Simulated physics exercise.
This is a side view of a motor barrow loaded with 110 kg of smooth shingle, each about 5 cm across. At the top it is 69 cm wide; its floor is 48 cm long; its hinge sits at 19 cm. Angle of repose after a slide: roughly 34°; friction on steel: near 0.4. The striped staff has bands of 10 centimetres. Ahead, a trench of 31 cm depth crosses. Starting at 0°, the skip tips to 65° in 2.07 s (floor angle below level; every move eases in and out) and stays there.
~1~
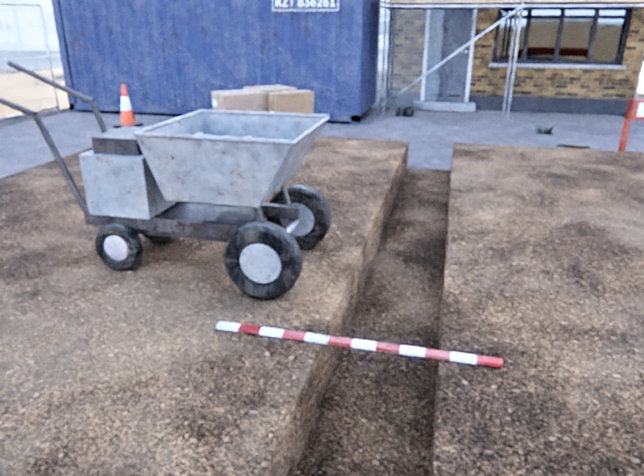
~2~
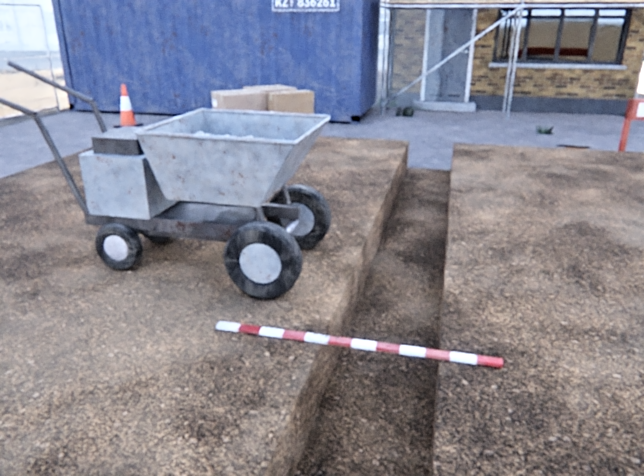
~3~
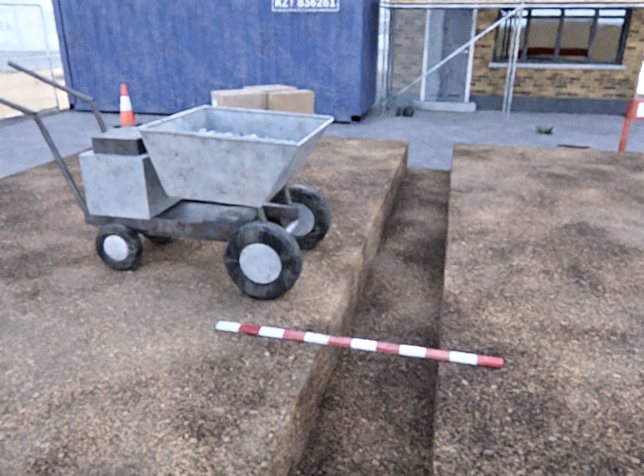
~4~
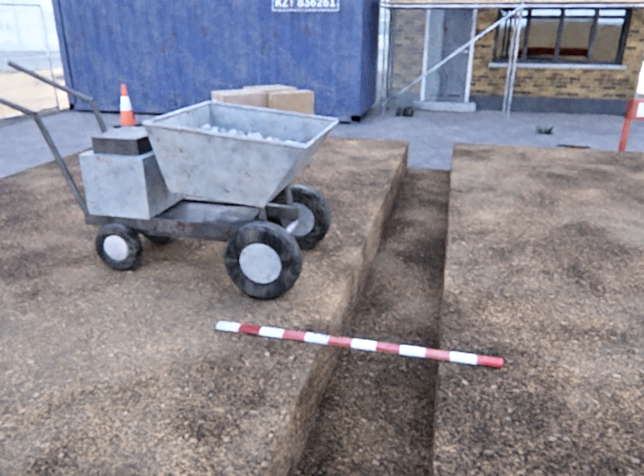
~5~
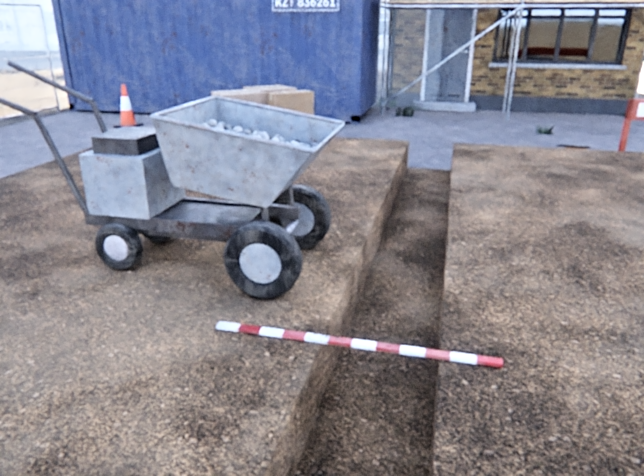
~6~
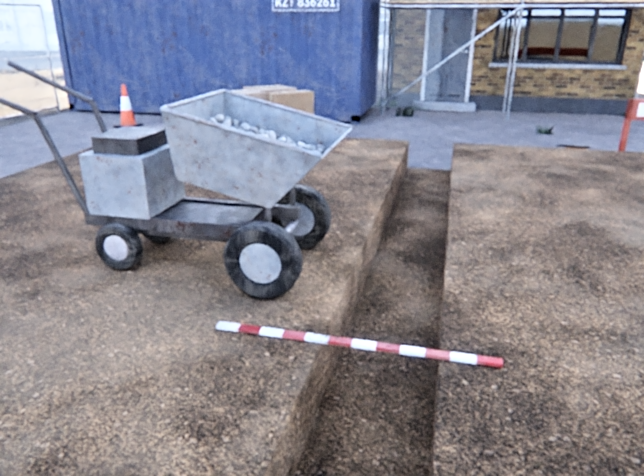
A grey metal motor barrow standing beside a trench, its skip of pale stones slowly tilting rightward above a red-and-white striped staff.
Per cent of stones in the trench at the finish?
About 73 %.
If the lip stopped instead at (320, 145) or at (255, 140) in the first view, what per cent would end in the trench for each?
50 %, then 80 %.
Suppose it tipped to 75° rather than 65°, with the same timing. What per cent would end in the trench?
It comes out at about 85 percent.
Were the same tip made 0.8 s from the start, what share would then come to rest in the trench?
About 55%.
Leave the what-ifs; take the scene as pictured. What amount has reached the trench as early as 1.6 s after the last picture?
By that moment, roughly 25 per cent of the load.
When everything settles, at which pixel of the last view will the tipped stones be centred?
I'd point somewhere around (411, 325).
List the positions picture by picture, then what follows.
In the first picture, lip at (293, 143), floor tilted 0°, highest stones at a place the side hides.
In the second picture, the skip is at 1°, its lip at (294, 143); the top of the load is at a place the side hides.
In the third picture, lip at (298, 145), floor tilted 2°, highest stones at a place the side hides.
In the fourth picture, the skip is at 5°, its lip at (304, 147); the top of the load is at (217, 135).
In the fifth picture, lip at (313, 151), floor tilted 9°, highest stones at (219, 131).
In the sixth picture, lip at (322, 157), floor tilted 13°, highest stones at (221, 124).
Then, 0.9 s after the last picture the floor is at 55°, 100 % in the skip; the foremost stones are at (382, 208).
Then, 1.6 s after the last picture the floor is at 65°, 70 % in the skip, 27 % in the trench, 3 % past the trench; the foremost stones are at (474, 282).
Then, 1.9 s after the last picture the floor is at 65°, 52 % in the skip, 42 % in the trench, 6 % past the trench; the foremost stones are at (513, 283).
Then, 3.9 s after the last picture the floor is at 65°, 20 % in the skip, 73 % in the trench, 7 % past the trench; the foremost stones are at (520, 284).
